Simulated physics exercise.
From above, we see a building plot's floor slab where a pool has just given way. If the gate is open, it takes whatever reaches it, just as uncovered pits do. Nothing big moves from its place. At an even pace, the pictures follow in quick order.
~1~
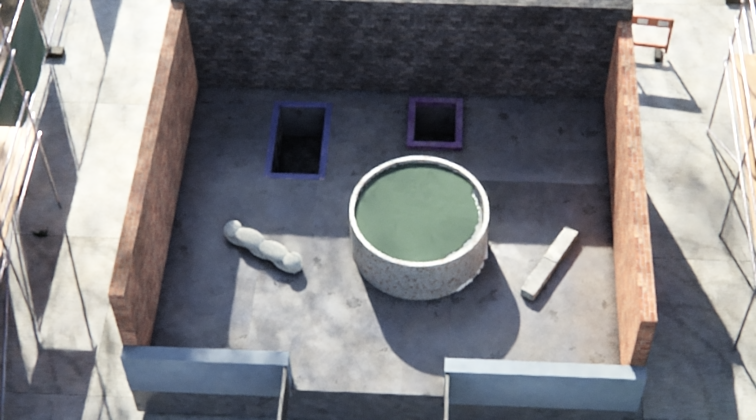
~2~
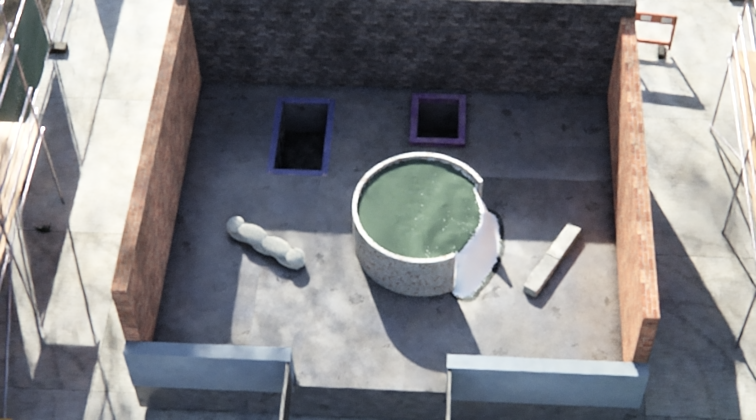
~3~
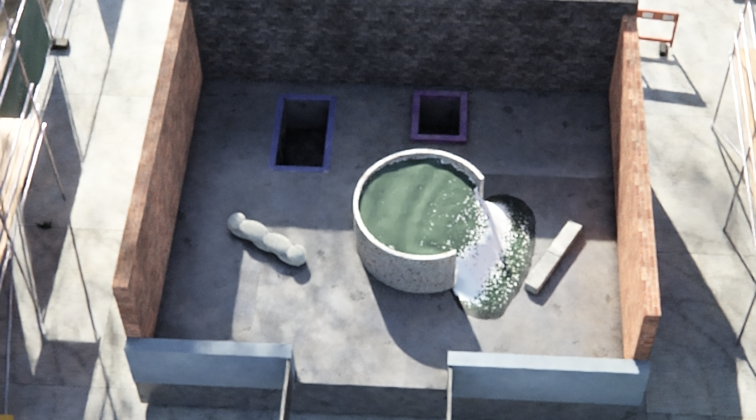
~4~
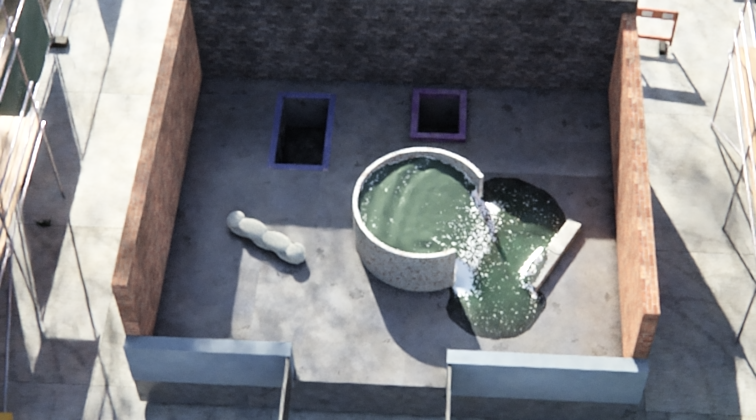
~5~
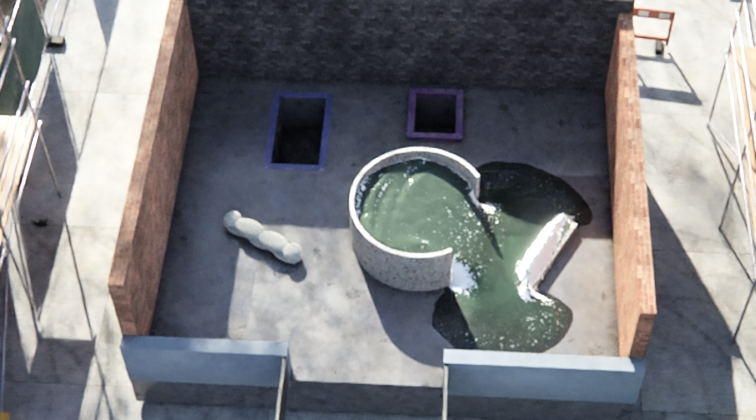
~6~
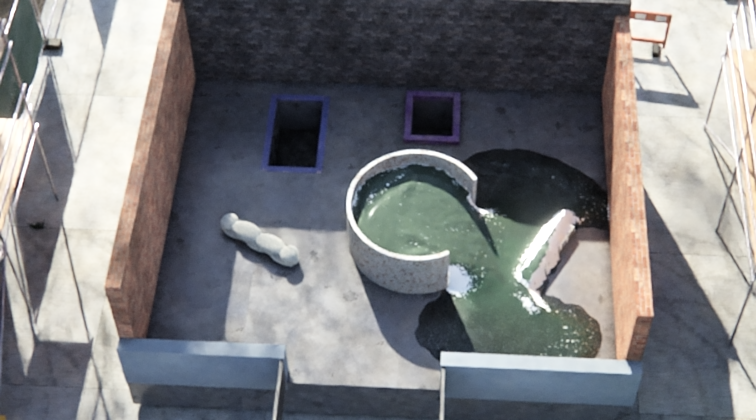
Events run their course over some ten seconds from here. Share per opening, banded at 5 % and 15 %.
Gate - 5 to 15 %, blue pit - 5 to 15 %, purple pit - 5 to 15 %.
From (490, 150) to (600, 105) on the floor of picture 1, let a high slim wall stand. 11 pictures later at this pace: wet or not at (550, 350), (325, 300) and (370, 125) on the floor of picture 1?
In that order, I'd expect them to be reached by the flood, kept clear of the flood and kept clear of the flood.
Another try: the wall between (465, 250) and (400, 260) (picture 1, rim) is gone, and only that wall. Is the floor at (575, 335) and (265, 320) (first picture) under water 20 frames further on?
Point one waterlogged, point two not reached.
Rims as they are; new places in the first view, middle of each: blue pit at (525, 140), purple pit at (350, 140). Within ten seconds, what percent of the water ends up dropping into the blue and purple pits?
The blue pit takes around 40 percent, while the purple pit takes around 0 percent.
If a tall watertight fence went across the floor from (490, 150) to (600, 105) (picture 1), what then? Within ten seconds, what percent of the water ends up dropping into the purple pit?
The purple pit takes 0 parts in a hundred.
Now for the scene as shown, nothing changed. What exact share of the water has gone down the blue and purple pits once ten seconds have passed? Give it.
Approximate shares: 8 per cent and 8 per cent.
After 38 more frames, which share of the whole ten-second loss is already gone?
Roughly 50 percent.
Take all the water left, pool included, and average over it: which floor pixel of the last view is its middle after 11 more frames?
Roughly at (510, 256).
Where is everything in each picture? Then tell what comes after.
The first picture shows still water in the round pool at (419, 212).
In the second picture, water pours out at (483, 246) and has run to (460, 297).
In the third picture, the front is at (519, 204), out from the gap at (484, 244).
In the fourth picture, water pours out at (483, 244) and has run to (515, 332).
In the fifth picture, the front is at (531, 351), out from the gap at (480, 244).
In the sixth picture, the front is at a hidden place, out from the gap at (477, 247).
A moment on, water covers 25 % of the floor; the gate 0 %, the blue pit 0 %, the purple pit 0 %.
Next, water covers 30 % of the floor; the gate 0 %, the blue pit 0 %, the purple pit 0 %.
Then, water covers 50 % of the floor; the gate 1 %, the blue pit 0 %, the purple pit 1 %.
Later, water covers 75 % of the floor; the gate 5 %, the blue pit 2 %, the purple pit 6 %.
In the end, water covers 90 % of the floor; the gate 9 %, the blue pit 8 %, the purple pit 8 %.
